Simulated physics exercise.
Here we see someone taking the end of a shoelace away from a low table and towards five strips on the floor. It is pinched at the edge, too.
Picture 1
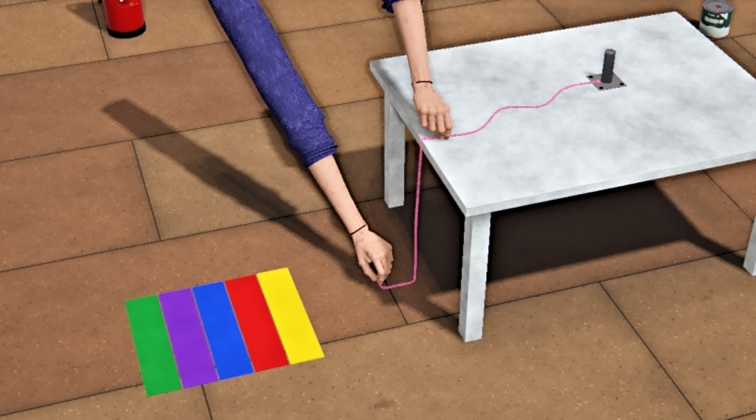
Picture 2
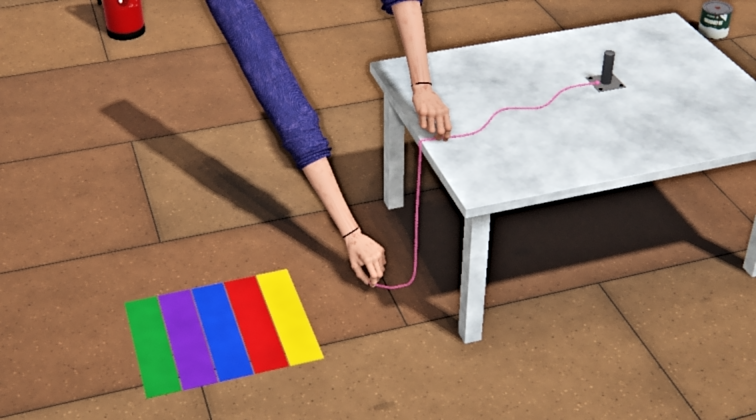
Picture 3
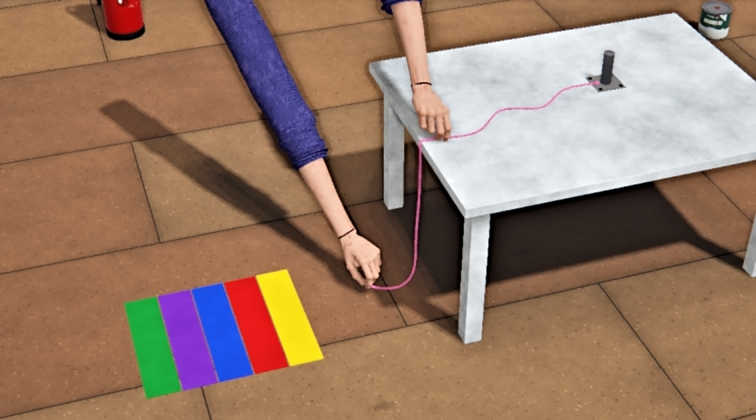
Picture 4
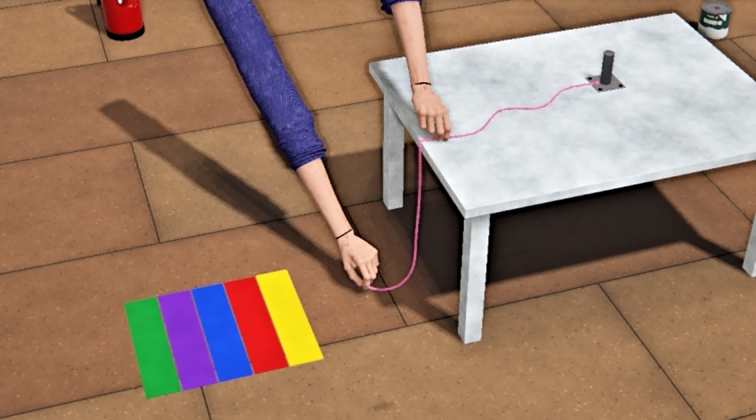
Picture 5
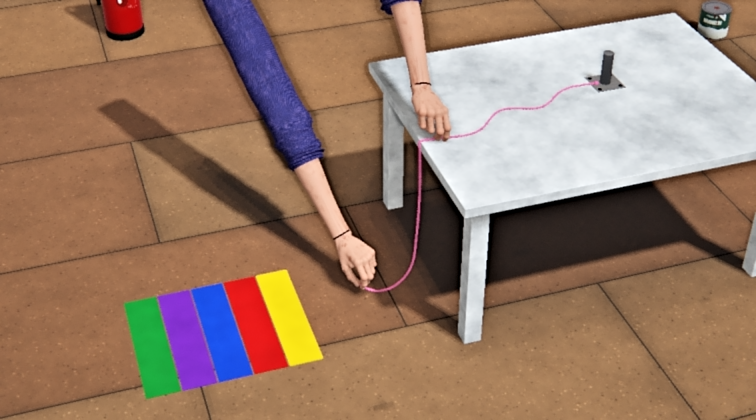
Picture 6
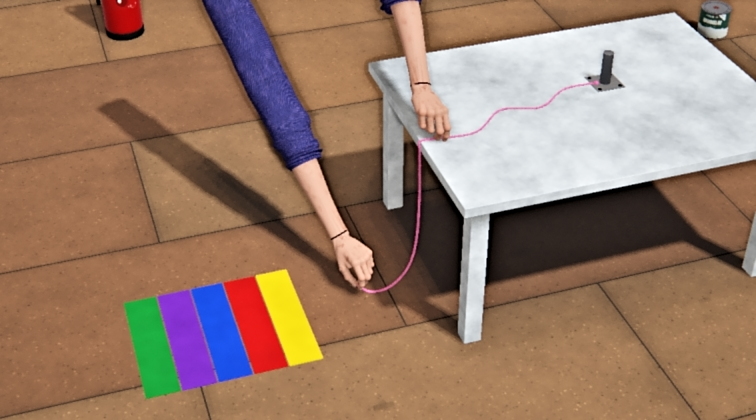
A hand pinching the end of a pink shoelace drew it slightly left, toward five coloured strips on the floor, while another hand kept the lace pressed at the edge of a low white table.
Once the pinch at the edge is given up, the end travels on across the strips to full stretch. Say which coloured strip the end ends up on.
It ends up on the red strip.
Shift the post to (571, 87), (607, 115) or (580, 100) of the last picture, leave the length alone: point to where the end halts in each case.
Roughly (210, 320), (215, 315) and (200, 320).
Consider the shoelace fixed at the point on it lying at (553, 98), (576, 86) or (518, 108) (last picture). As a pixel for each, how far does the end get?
Pixel spots, one per try: About (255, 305), (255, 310), (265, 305).
Soon after, end near (322, 293); short of the strips.
After that, end near (278, 302); over yellow.
At the stop, end near (253, 308); over red. Over red.
